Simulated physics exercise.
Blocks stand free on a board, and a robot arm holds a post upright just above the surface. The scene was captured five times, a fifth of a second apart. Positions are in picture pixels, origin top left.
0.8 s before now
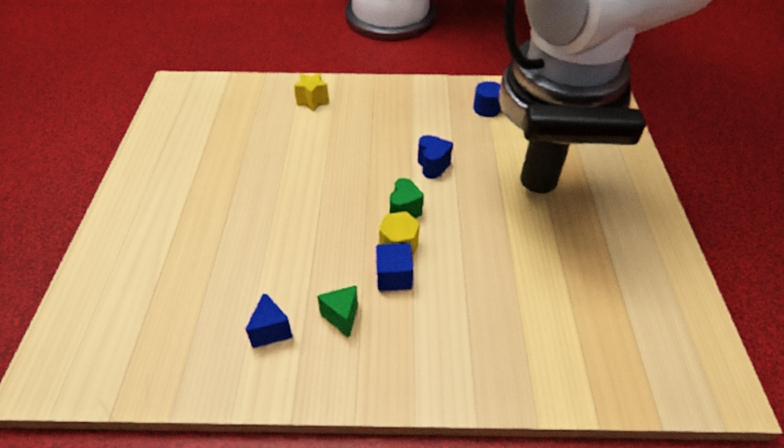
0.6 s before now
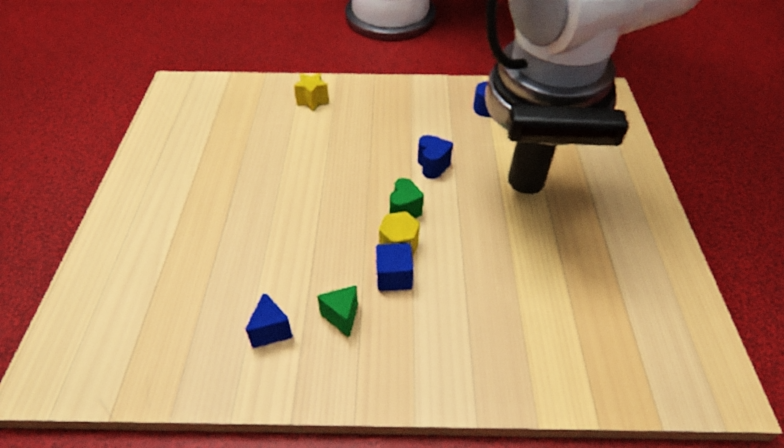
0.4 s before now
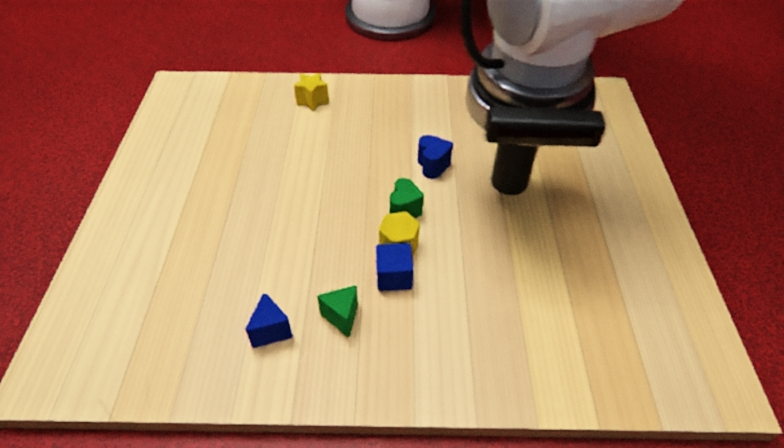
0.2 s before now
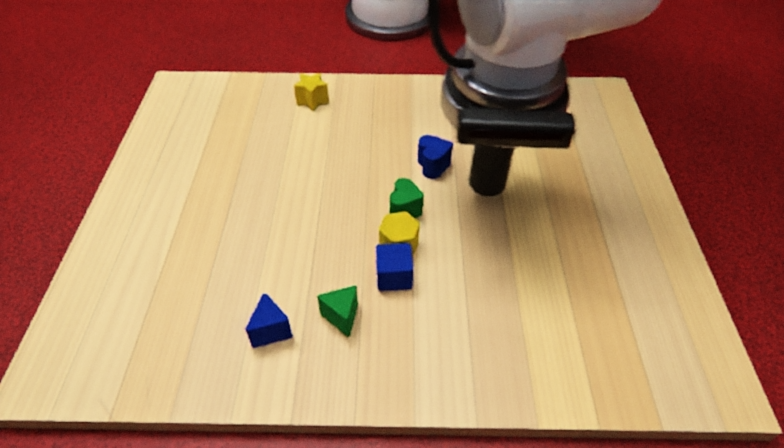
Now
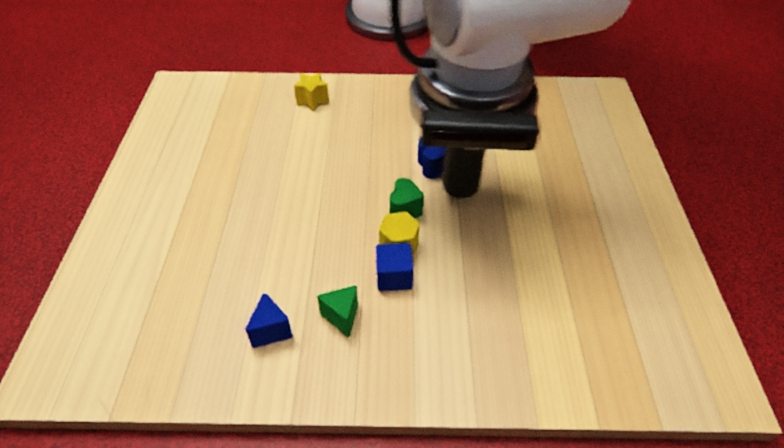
Robot arm sliding its black post steadily leftward above a wooden board, toward scattered blue, green and yellow blocks that stay still.
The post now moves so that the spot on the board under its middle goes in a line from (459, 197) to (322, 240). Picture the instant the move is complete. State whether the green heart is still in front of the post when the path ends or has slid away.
Still in front.
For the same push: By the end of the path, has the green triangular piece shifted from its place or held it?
At the end, its place is the same.
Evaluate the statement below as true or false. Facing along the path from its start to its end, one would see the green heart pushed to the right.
This is true.
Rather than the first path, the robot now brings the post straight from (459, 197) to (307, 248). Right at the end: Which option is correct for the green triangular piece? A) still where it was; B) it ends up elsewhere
The correct letter is A.
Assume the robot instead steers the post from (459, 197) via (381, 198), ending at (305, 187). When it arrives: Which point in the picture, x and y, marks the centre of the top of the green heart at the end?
It will likely be found at (368, 201).
What follows on the original path. One third of the way, post at (414, 198); green heart at (381, 195), turned 25° clockwise.
Two thirds of the way, post at (368, 212); green heart at (333, 205), turned 45° clockwise.
At the end, post at (321, 227); green triangular piece not moved; yellow six-sided block not moved; green heart at (286, 214), turned 55° clockwise.
